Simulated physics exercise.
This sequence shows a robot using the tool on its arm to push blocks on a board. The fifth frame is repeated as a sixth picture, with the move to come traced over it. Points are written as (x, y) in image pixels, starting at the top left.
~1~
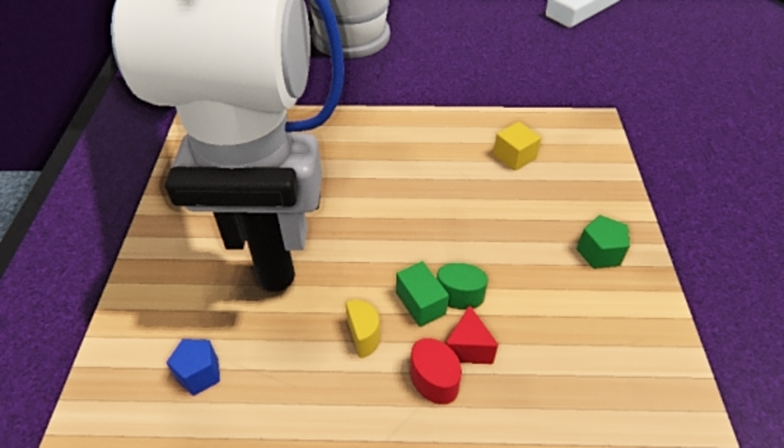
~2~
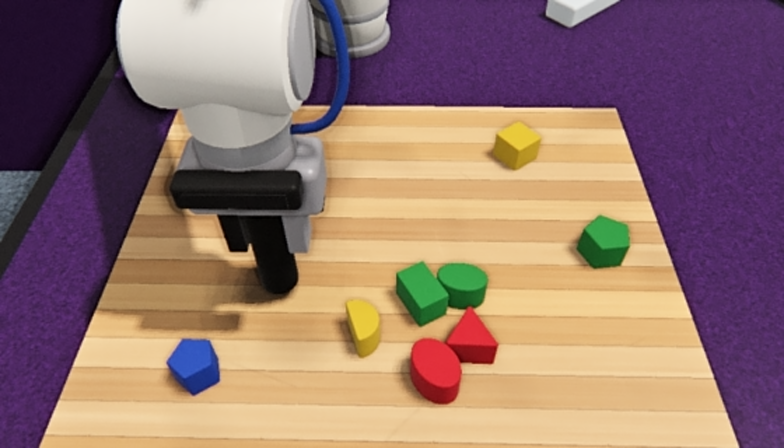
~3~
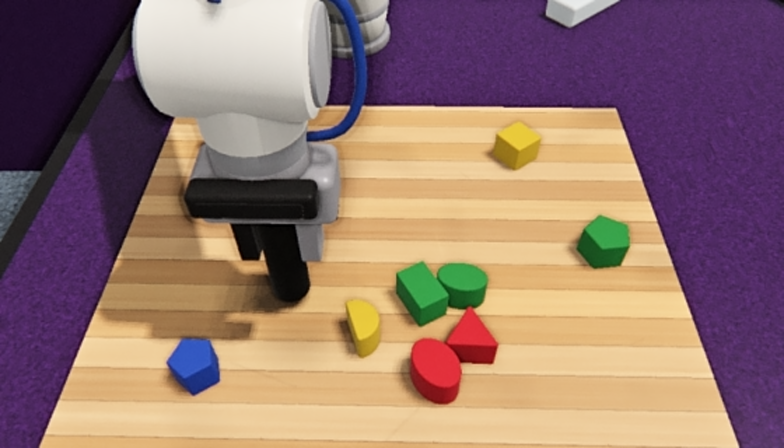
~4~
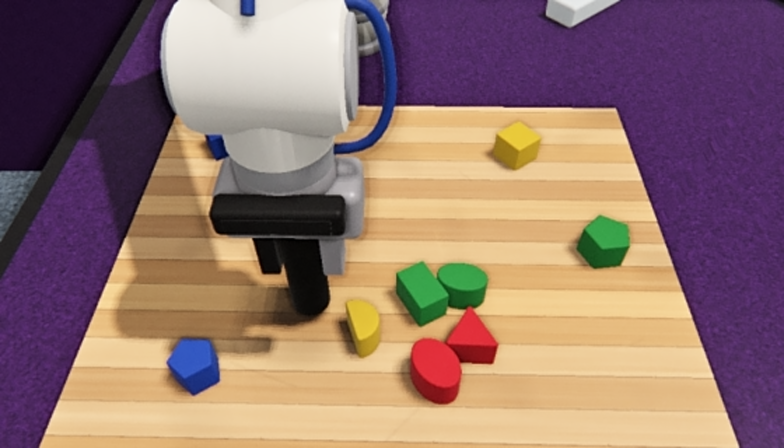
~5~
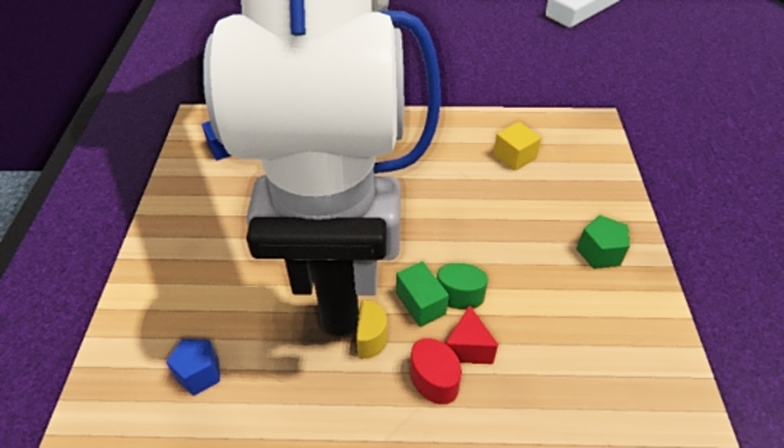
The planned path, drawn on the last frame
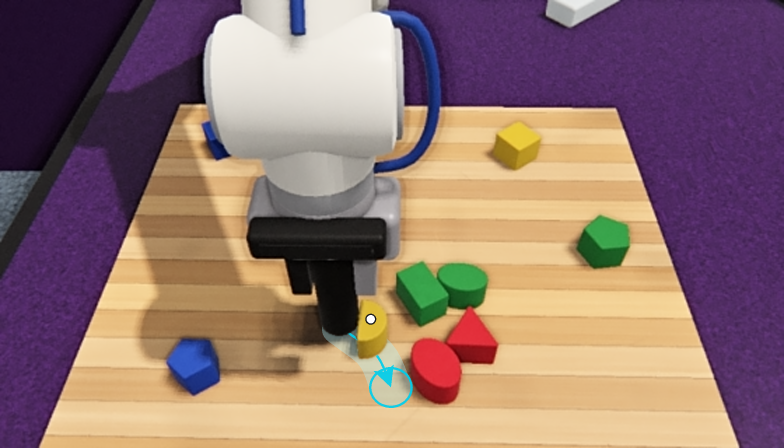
On a striped wooden board set on a purple surface, a white robot arm holds its black tool upright to the left of scattered coloured blocks. The arm moves right and slightly toward the viewer, reaches the yellow half-round block and nudges it slightly right, while the other blocks stay still.
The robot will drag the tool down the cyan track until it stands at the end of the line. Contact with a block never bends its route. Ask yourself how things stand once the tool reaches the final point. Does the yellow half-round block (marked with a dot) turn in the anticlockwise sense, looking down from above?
I expect so.
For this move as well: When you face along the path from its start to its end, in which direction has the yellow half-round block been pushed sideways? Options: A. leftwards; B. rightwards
A.
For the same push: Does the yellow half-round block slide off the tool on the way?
Yes, that is what happens.
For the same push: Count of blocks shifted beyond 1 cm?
Here I'd predict two blocks moving more than 1 cm.
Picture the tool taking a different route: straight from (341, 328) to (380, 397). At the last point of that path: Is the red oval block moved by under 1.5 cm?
I expect so.
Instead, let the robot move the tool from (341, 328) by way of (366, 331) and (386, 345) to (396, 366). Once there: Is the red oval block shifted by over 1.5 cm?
Yes
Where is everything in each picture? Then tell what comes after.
The first frame shows lower end of the tool (277, 277), tops of blocks, yellow half-round block (363, 317), green rectangular block (422, 283), red oval block (436, 361).
The second frame shows tool (281, 279), blocks as before.
The third frame shows tool (292, 287), blocks as before.
The fourth frame shows tool (312, 300), blocks as before.
The fifth frame shows tool (340, 319), yellow half-round block (371, 319), green rectangular block (422, 283), red oval block (436, 361).
The drawn path runs from (341, 328) through (363, 343) and (381, 362) to (391, 387); the dot is on the yellow half-round block.
The first path, step by step. Halfway along, tool (373, 343); yellow half-round block (406, 336); red oval block (442, 365).
At the end, tool (391, 379); yellow half-round block (416, 341), turned 20° anticlockwise; green rectangular block not moved; red oval block (452, 370), turned 20° clockwise.
